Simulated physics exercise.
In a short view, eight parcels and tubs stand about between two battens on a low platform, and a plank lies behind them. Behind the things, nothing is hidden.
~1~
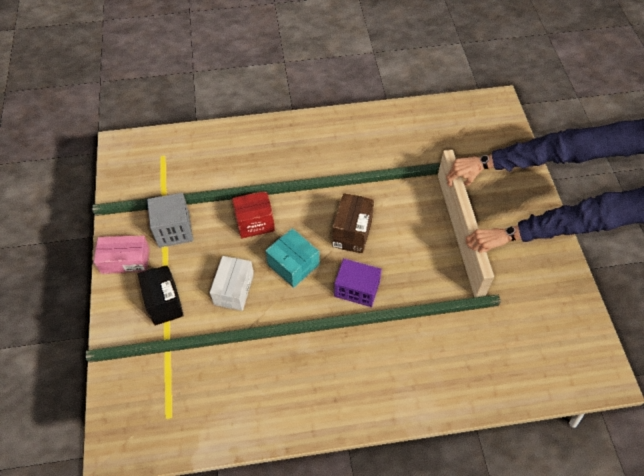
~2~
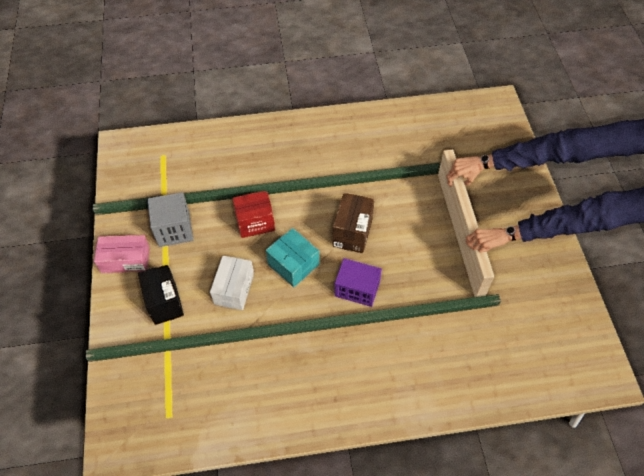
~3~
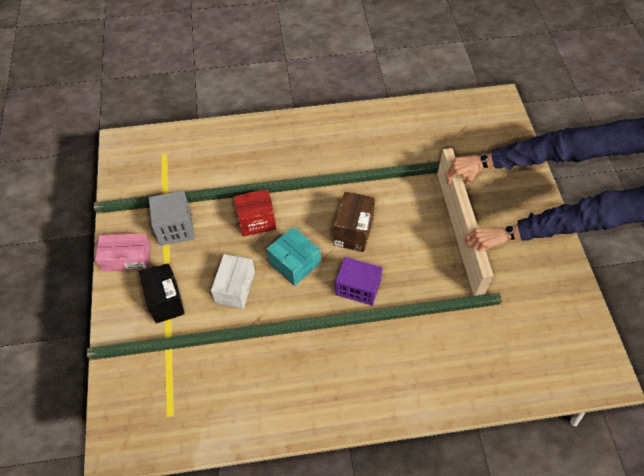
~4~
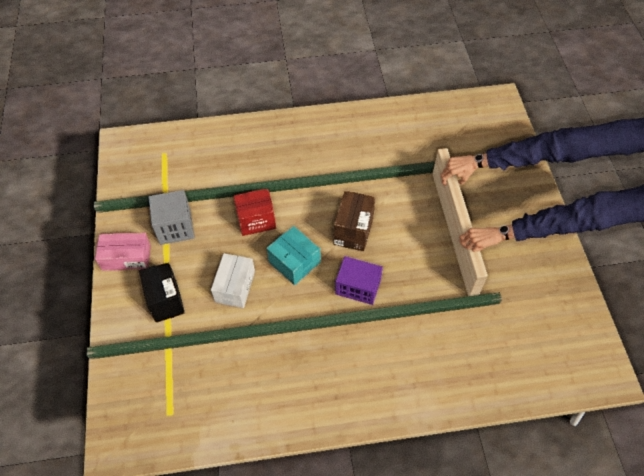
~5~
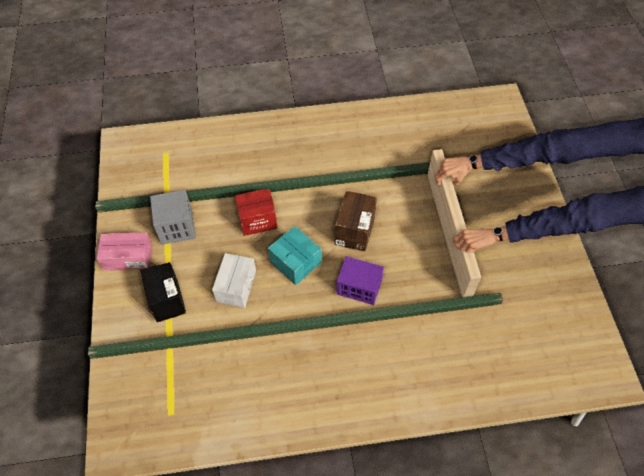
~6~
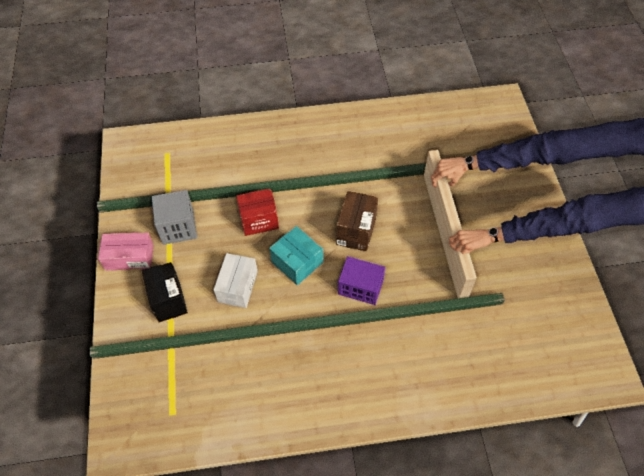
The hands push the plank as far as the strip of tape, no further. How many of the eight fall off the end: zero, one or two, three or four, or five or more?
So the tally of ones that come down is one, perhaps two, really.
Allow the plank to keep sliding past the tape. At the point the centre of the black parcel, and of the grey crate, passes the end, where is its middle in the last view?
The middle is at (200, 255) when it's the black parcel, and at (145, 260) when it's the grey crate.
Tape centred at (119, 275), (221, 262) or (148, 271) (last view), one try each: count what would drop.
Per try: 5; 0; 3.
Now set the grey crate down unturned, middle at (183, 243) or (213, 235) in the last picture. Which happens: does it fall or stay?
Result, in order: It is safe; it is safe.
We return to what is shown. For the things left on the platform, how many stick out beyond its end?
I count 2 overhanging.
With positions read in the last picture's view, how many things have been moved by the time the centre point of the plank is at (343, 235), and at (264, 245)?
Tally: 3; 6.
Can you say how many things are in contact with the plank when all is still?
The count in contact is 3.
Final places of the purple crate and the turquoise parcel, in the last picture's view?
In the last picture the purple crate sits at (148, 318) while the turquoise parcel sits at (121, 288).
A little later, none off yet; pink parcel at rest near (127, 251); black parcel at rest near (165, 292); grey crate at rest near (175, 218).
Next, none off yet; pink parcel at rest near (127, 251); black parcel shifted a little near (151, 299); grey crate at rest near (175, 218).
When it is over, the number that fall off is one or two; down, black parcel.
